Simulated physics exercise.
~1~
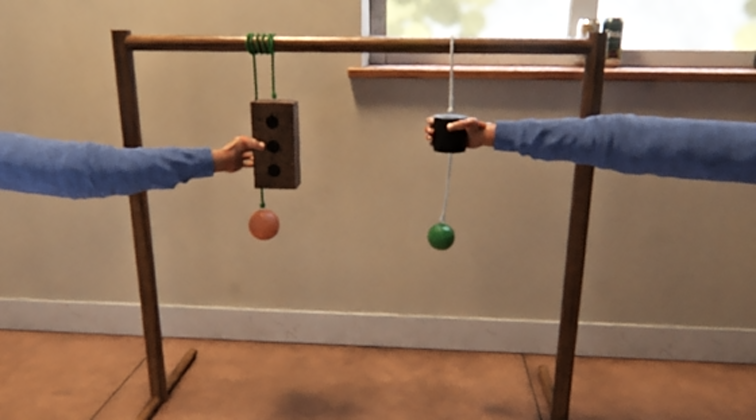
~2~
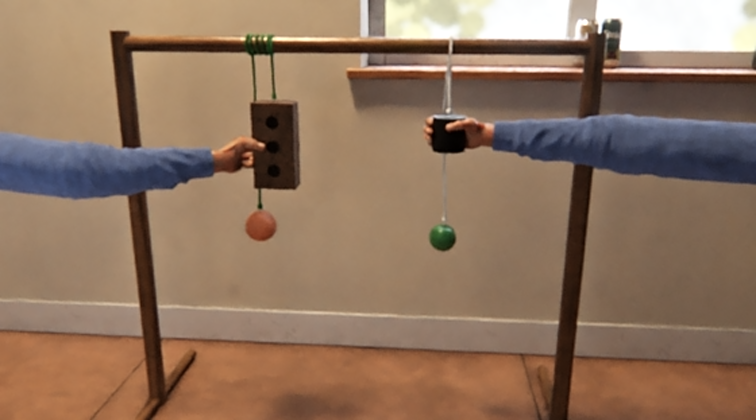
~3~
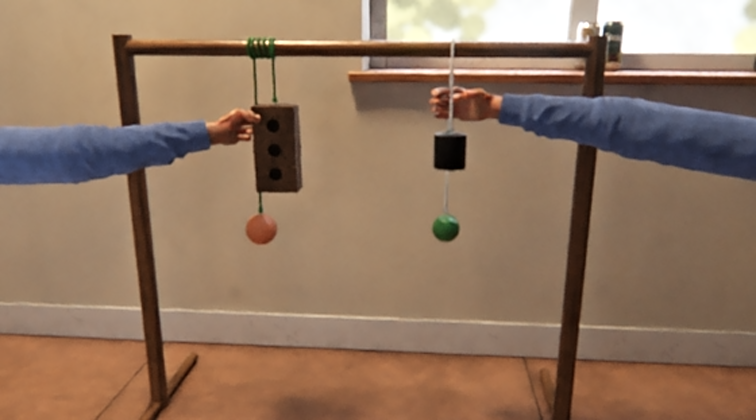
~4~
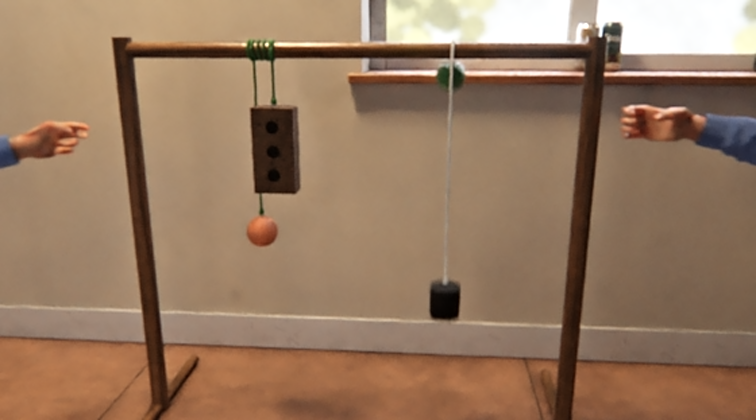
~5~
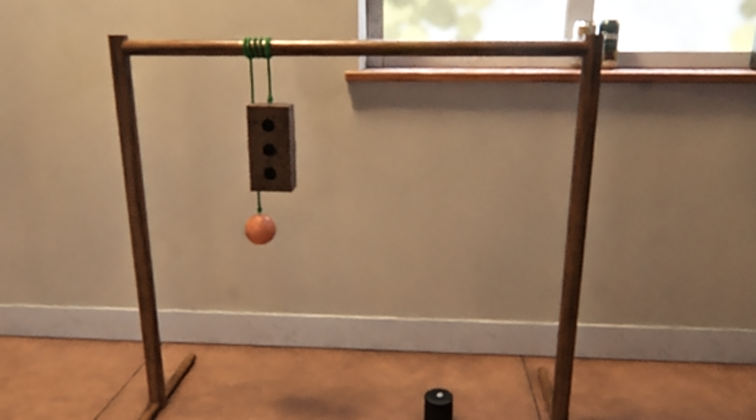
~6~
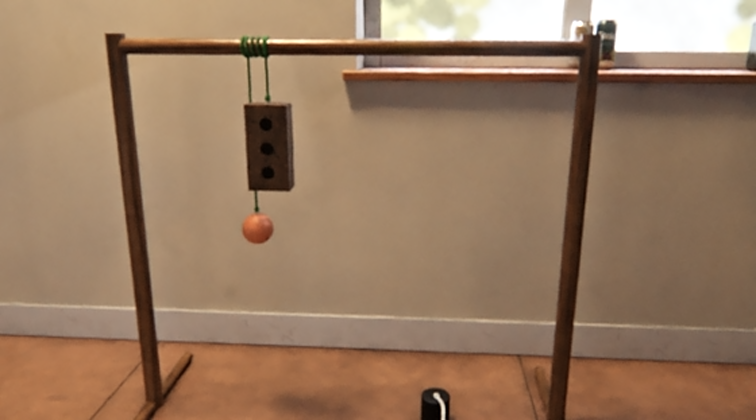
A small black cylinder on a pale cord dropped once the hand on the right let go, pulling the green ball up to the rail before landing on the floor, while the brick and orange ball on the left stayed hanging after that hand withdrew.
